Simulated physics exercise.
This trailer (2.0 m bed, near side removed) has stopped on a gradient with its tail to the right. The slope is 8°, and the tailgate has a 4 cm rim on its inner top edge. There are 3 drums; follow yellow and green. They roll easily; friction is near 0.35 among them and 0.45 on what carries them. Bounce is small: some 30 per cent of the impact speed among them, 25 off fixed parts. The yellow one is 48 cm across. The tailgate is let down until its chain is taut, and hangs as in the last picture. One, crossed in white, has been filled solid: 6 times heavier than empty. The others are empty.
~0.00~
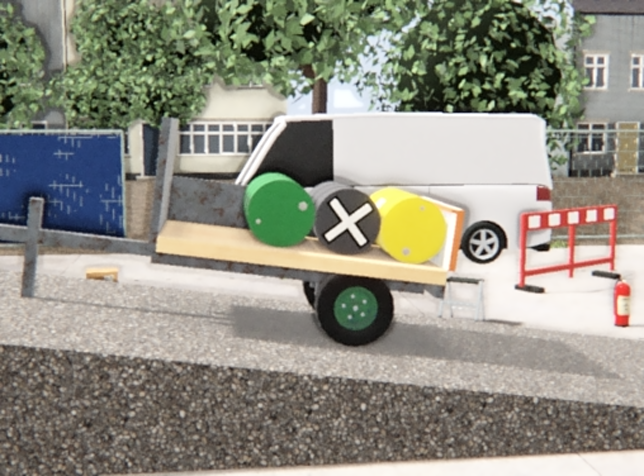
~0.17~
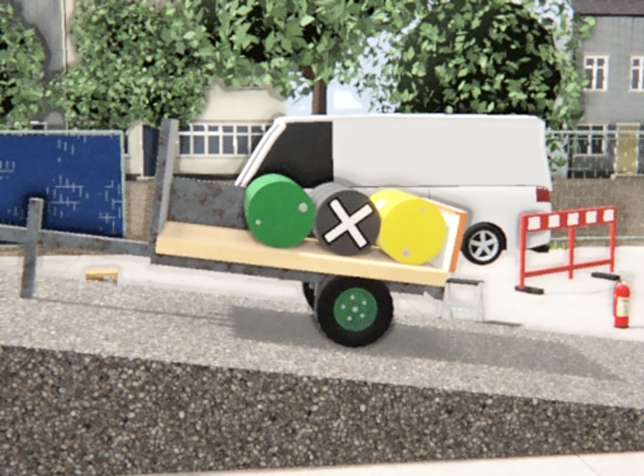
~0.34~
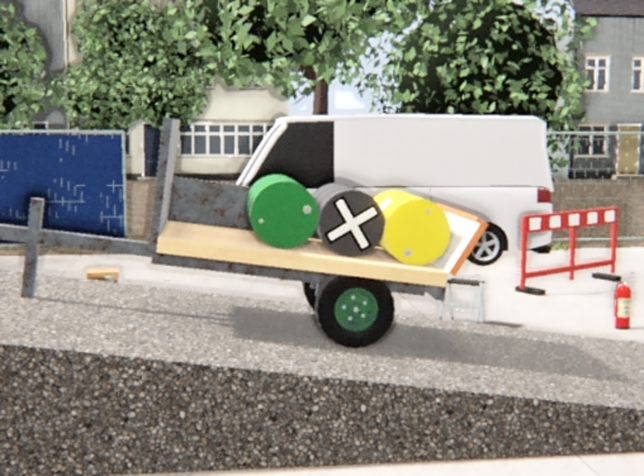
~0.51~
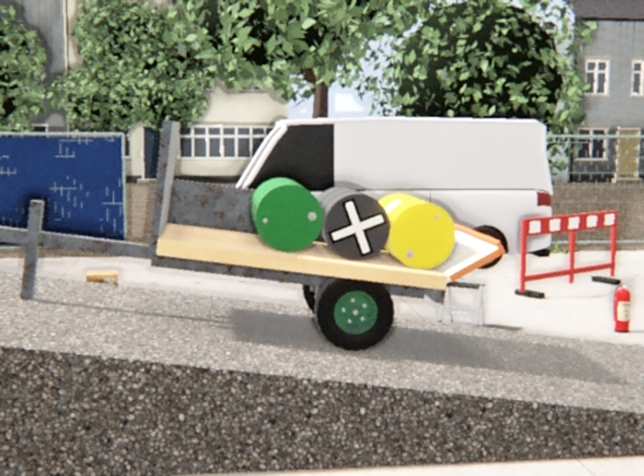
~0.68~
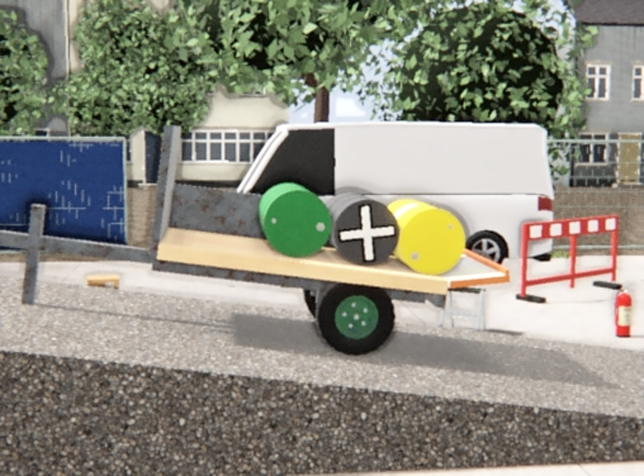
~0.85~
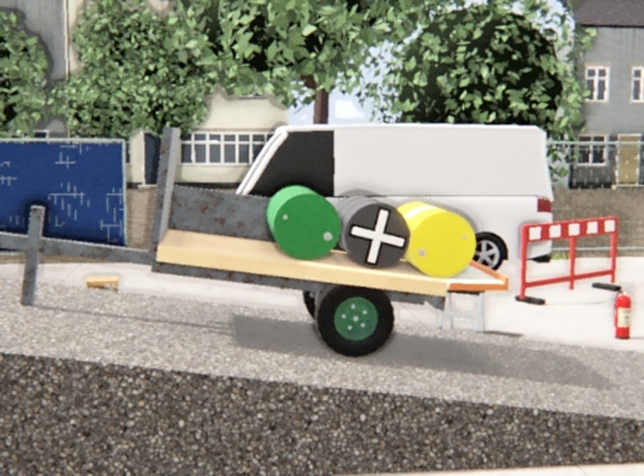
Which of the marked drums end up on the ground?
The yellow one drops off the back; the green one remains aboard.
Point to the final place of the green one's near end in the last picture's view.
Around (482, 246).
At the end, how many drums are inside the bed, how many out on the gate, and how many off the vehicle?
0, 1 and 2.
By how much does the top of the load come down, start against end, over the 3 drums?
Roughly 15 cm.
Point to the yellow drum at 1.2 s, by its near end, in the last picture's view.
At about (474, 246).
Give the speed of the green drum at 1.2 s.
About 0.7 m/s.
Then, 1.2 s in, yellow is on the gate, 20 cm past the hinge, rolling right; green is on the bed, 80 cm short of the hinge, rolling right; 0 of 3 are out.
Then, 1.4 s in, yellow is on the gate, 35 cm past the hinge, rolling right; green is on the bed, 65 cm short of the hinge, rolling right; 0 of 3 are out.
Then, 1.7 s in, yellow is dropping off the gate; green is on the bed, 40 cm short of the hinge, rolling right; 1 of 3 is out.
In the end (8.5 s), yellow is off the vehicle; green is on the gate, 25 cm past the hinge; 2 of 3 are out.
